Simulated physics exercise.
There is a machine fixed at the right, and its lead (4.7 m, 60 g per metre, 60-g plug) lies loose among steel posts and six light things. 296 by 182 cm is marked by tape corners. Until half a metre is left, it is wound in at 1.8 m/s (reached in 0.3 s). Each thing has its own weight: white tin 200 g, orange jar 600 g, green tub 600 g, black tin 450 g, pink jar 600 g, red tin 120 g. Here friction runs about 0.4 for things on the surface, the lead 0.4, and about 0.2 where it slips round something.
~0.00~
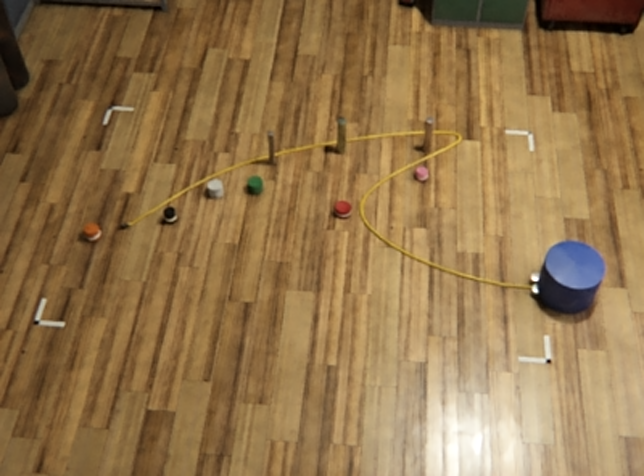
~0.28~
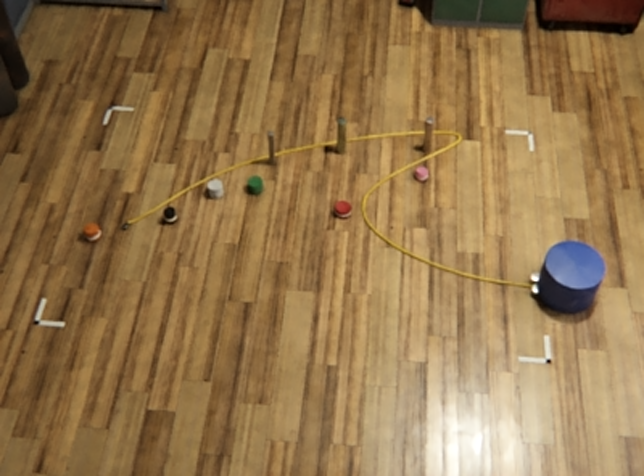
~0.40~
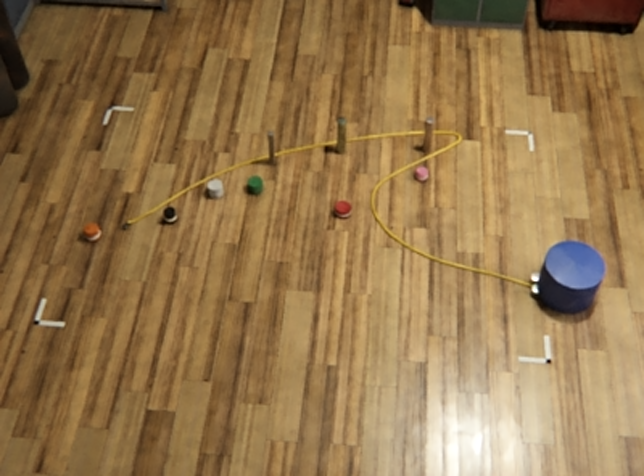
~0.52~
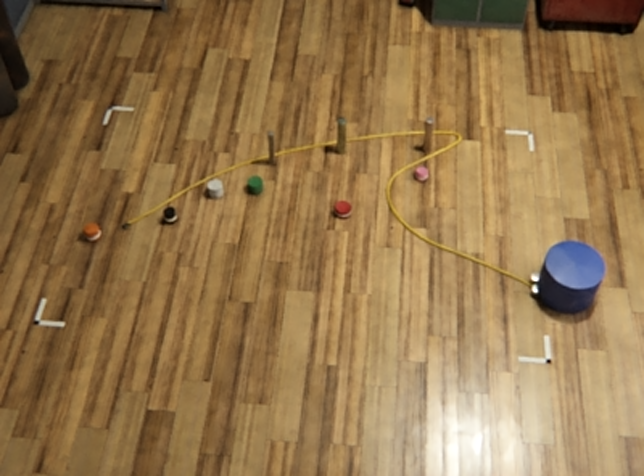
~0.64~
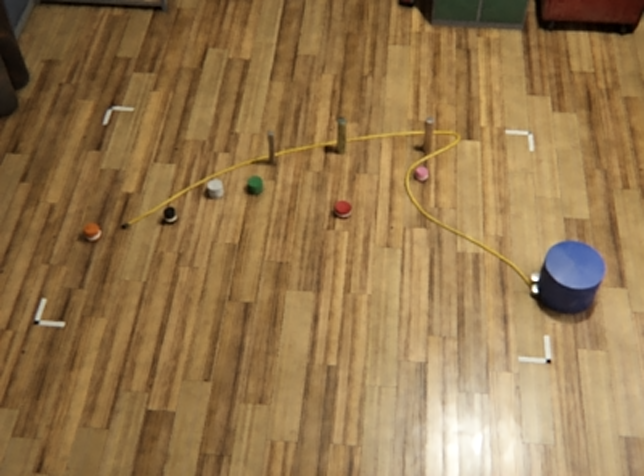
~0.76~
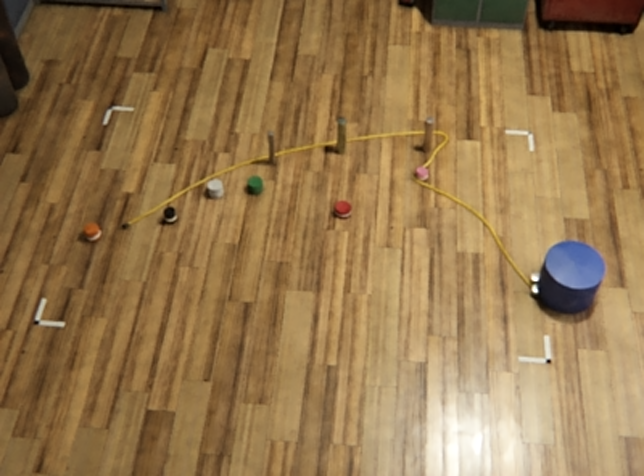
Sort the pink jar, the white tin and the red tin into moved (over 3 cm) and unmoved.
Sorted: Pink jar moved, white tin unmoved, red tin unmoved.
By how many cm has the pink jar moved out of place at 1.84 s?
Roughly: Pink jar 20 cm.
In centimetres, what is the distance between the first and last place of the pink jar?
Pink jar: Roughly 60 cm.
By 1.3 s, plug at (208, 178); pink jar 21 cm off its start.
By 1.8 s, plug at (333, 132); pink jar 21 cm off its start.
By 2.4 s, plug at (470, 182); pink jar 31 cm off its start at (466, 186).
By 2.9 s, plug at (513, 329); pink jar 62 cm off its start.
By 3.7 s, plug at (570, 320); pink jar 62 cm off its start at (499, 221), white tin 0 cm off its start at (215, 185), red tin 0 cm off its start at (343, 206).
